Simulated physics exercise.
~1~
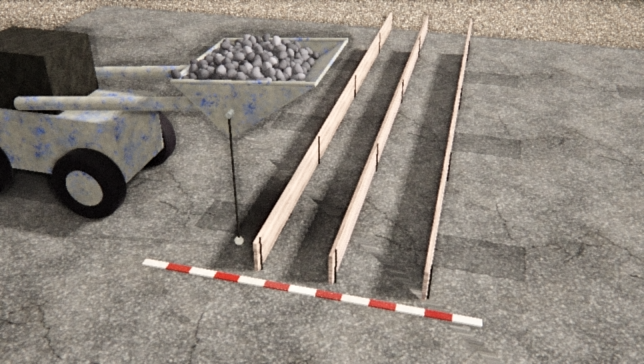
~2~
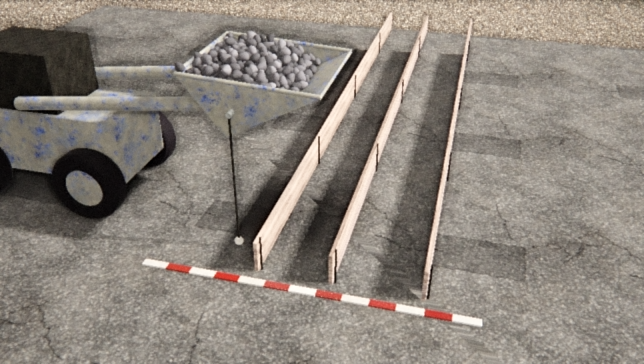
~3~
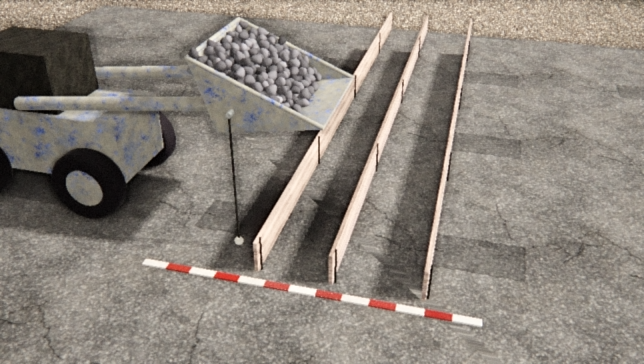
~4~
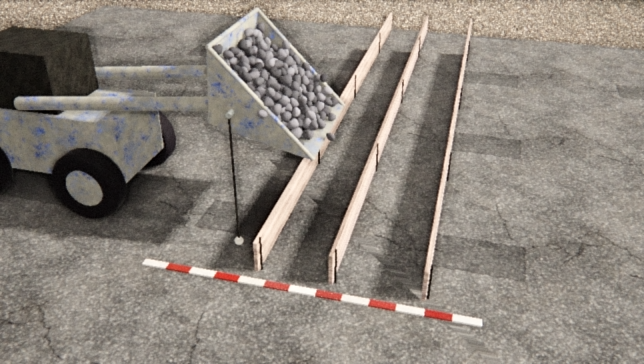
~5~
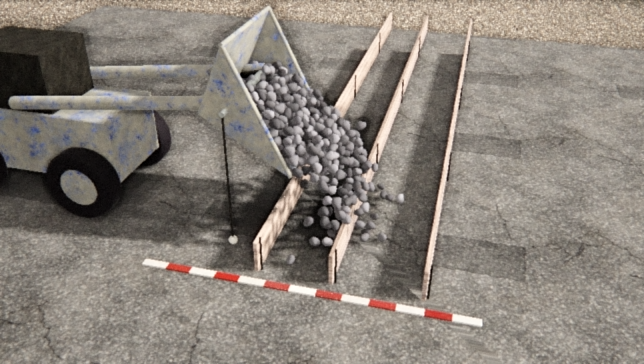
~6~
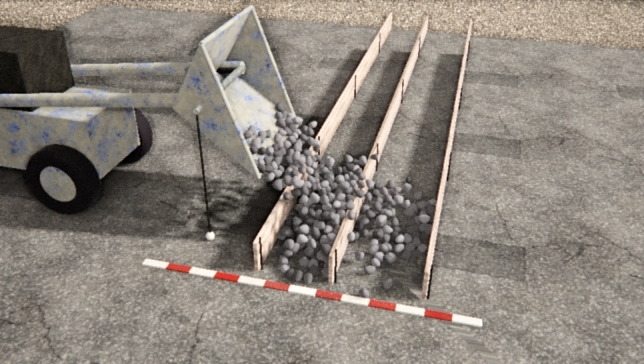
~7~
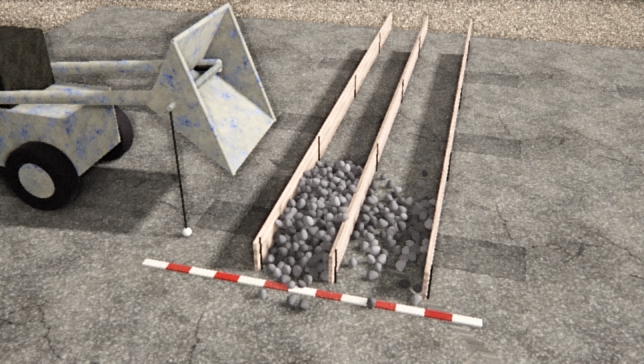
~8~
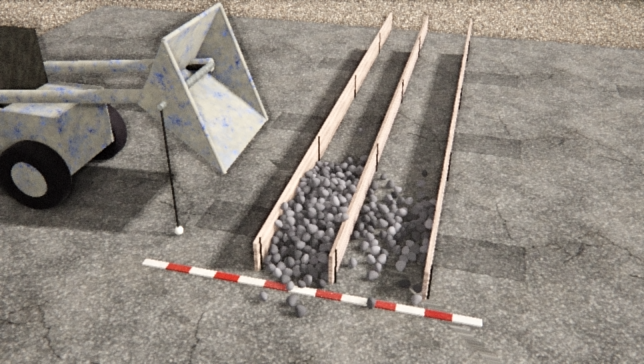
A small loader tipping gray stones from its bucket into two board-lined bays, then backing left, leaving most in the nearer bay.
